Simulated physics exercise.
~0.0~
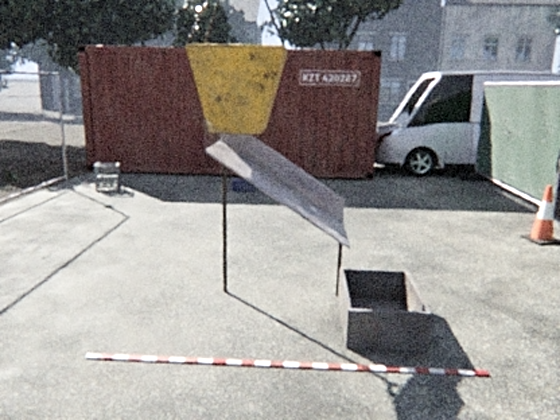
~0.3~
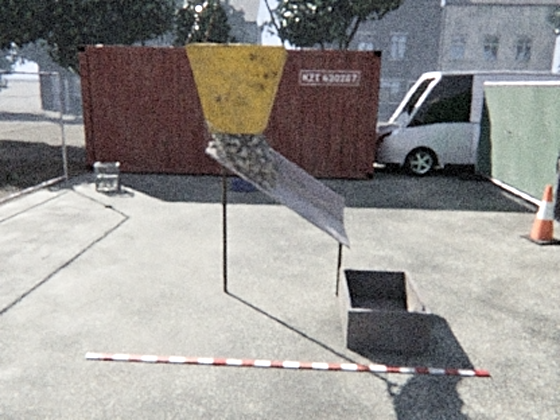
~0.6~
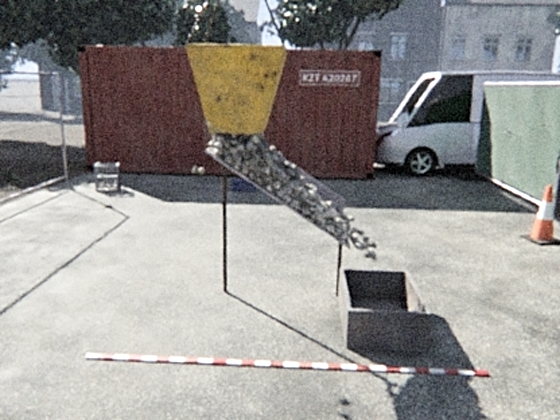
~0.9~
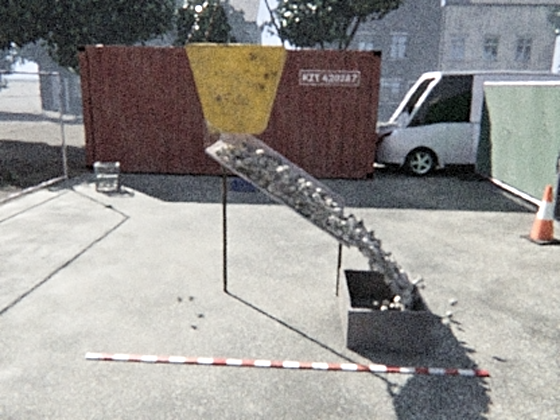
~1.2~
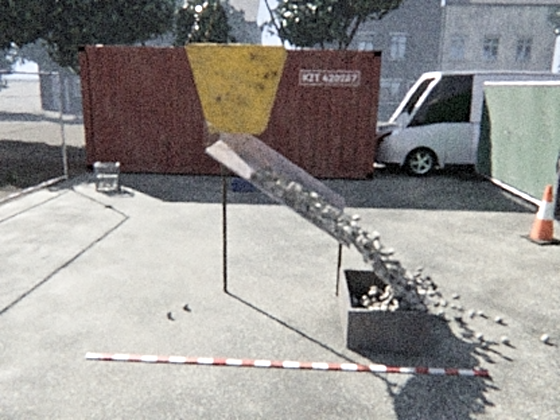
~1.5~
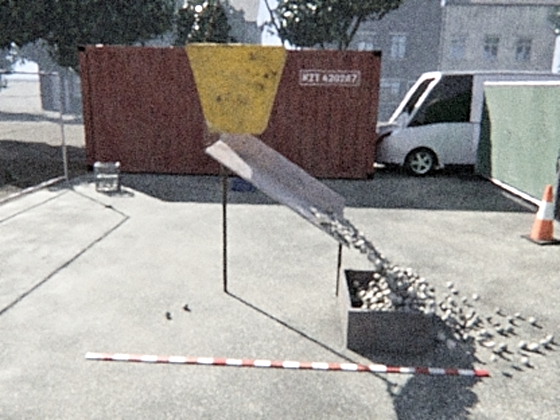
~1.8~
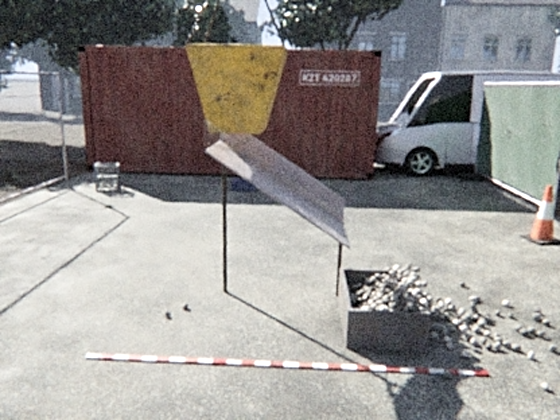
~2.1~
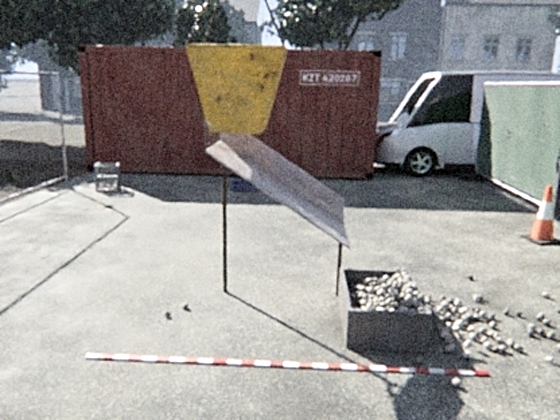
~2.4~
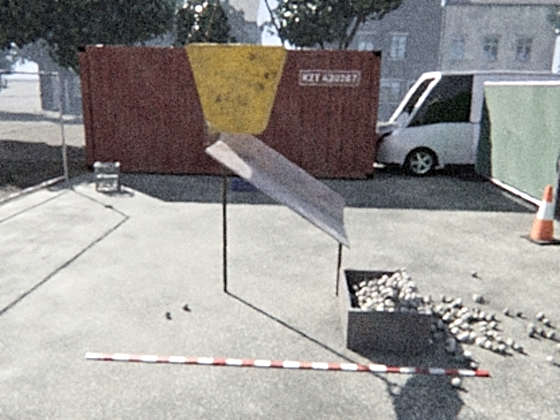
Rounded stones drop from a yellow skip onto a sloping steel plate, slide down to the right and pour into an open bin below, some overshooting it. Most end heaped in the bin, with others scattered on the ground to its right and a couple lying to the left.
